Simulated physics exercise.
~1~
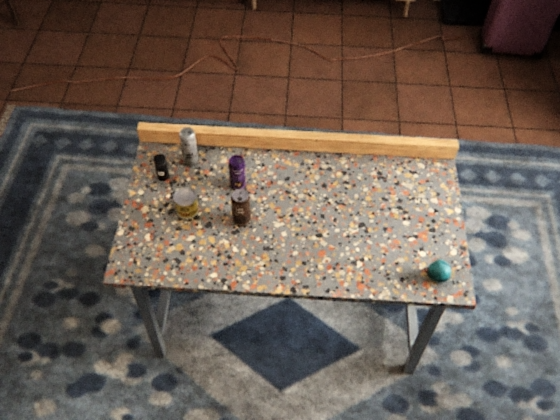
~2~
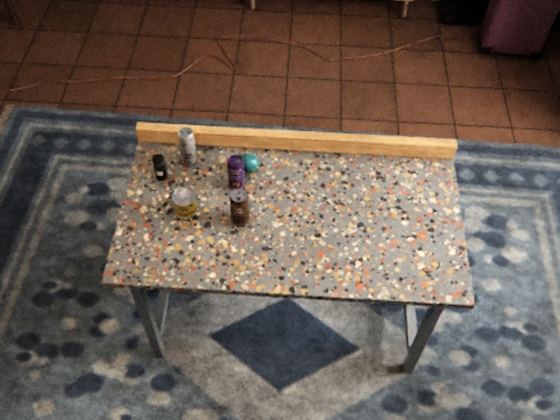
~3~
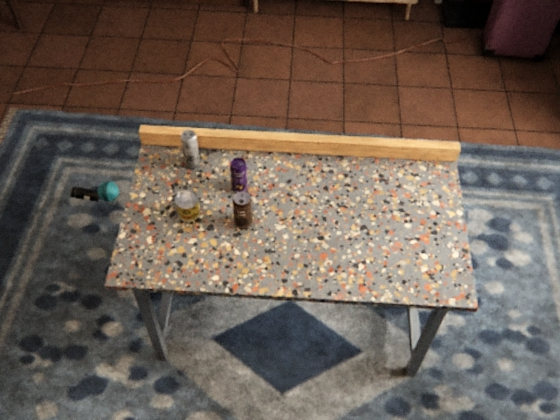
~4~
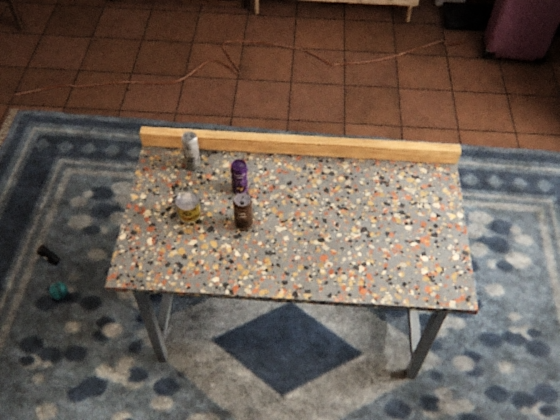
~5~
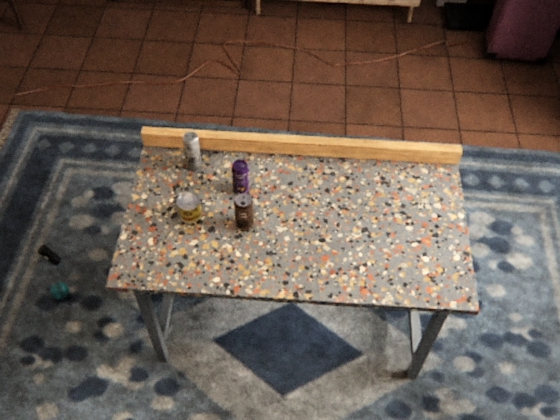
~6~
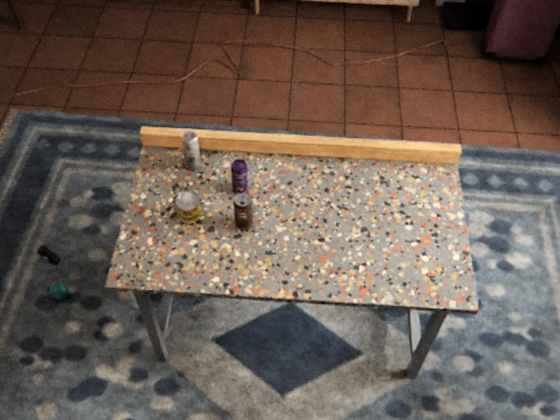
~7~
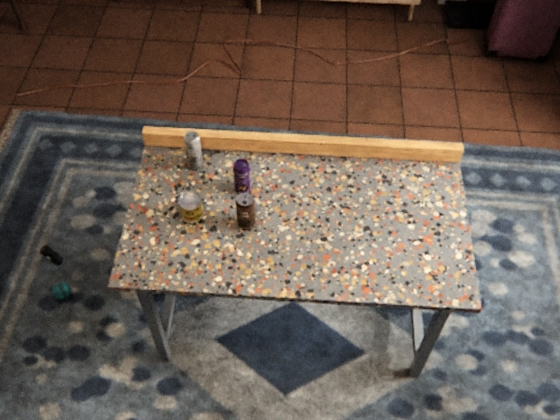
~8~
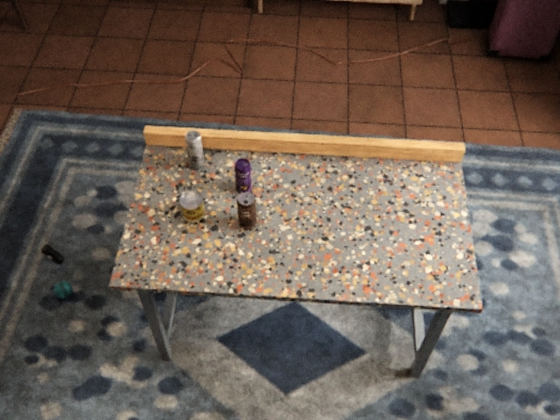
Speckled table on a patterned rug, a turquoise ball rolling left past cans and going over the edge with a black shaker.
